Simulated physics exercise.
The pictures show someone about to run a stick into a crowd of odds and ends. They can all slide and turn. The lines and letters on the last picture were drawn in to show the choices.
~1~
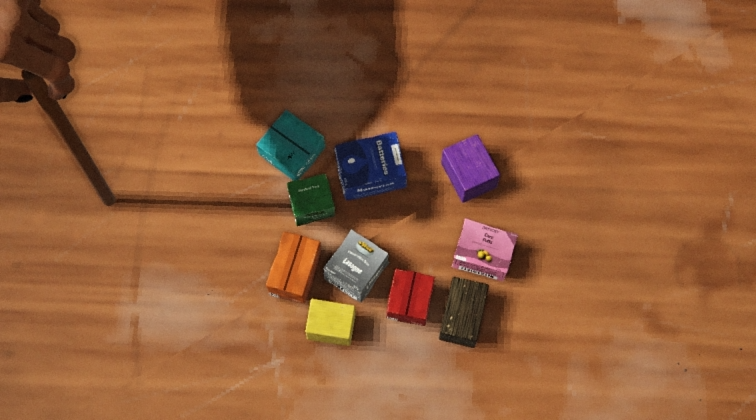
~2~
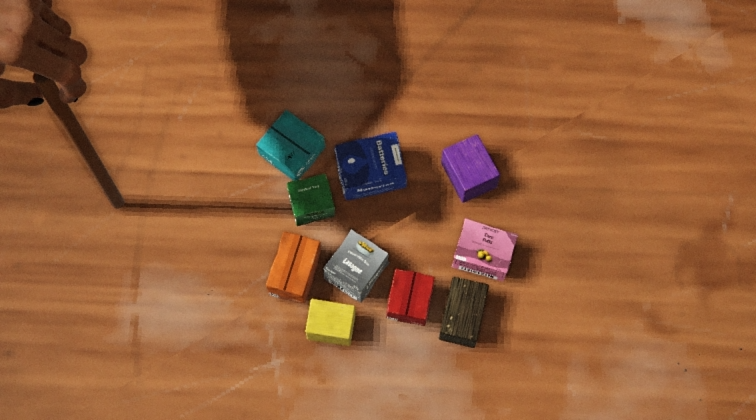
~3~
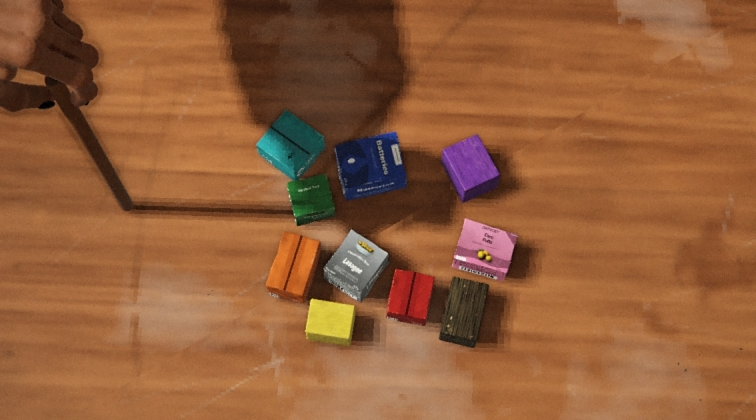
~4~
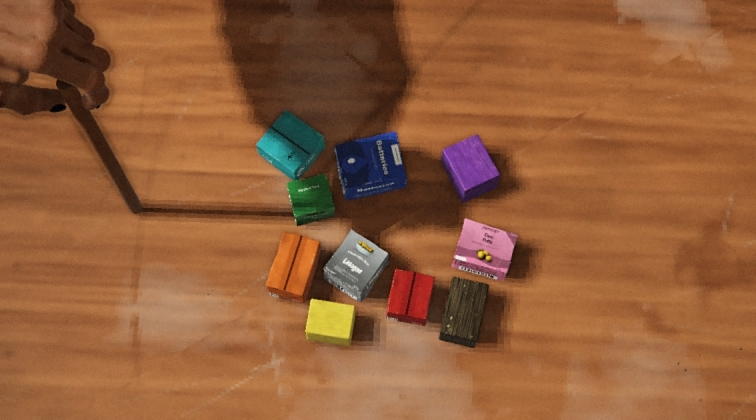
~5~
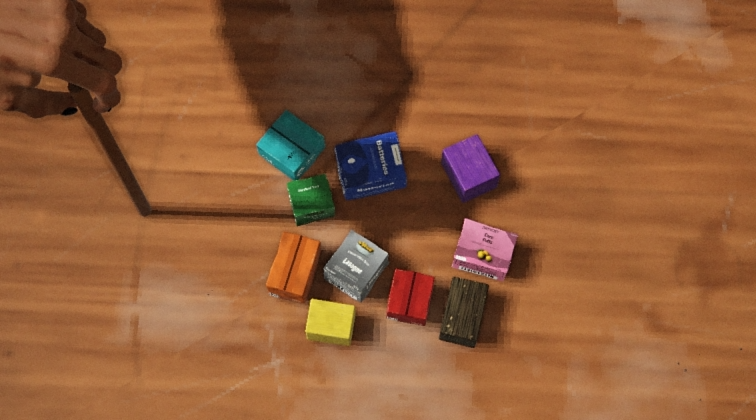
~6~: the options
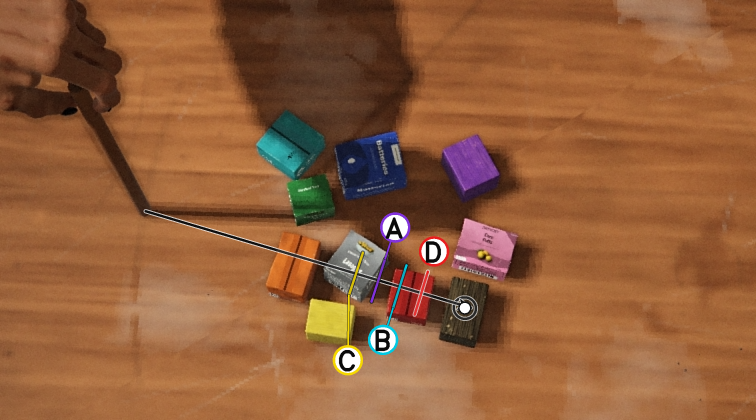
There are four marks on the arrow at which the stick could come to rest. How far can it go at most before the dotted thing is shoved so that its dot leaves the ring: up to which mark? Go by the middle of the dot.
No farther than C.
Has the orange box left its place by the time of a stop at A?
Yes.
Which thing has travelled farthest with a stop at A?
The grey packet has gone farthest.
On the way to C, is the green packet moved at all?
No.
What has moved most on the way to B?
It is the grey packet.
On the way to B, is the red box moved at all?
Yes.
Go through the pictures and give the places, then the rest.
Black block (464, 312); blue box (370, 167); purple block (470, 169), in the first frame.
Purple block (470, 169); grey packet (356, 267), in the second frame.
Pink packet (485, 251); yellow block (330, 323), in the third frame.
Orange box (294, 268); red box (410, 298), in the fourth frame.
Green packet (312, 200); turquoise box (292, 146); black block (464, 312), in the fifth frame.
On the copy, A at (379, 280); B at (400, 287); C at (356, 273); D at (421, 293); the arrow from (146, 211) to (471, 308); the white dot at (465, 308).
On C. First, foot of the stick (221, 234).
Then, foot of the stick (297, 257); orange box (307, 276); grey packet (366, 271).
Finally, foot of the stick (357, 274); orange box (319, 290); grey packet (383, 282); the dot is still in its ring.
By contrast, A shifts the dotted thing to (483, 322); B shifts the dotted thing to (502, 333); D shifts the dotted thing to (523, 346).
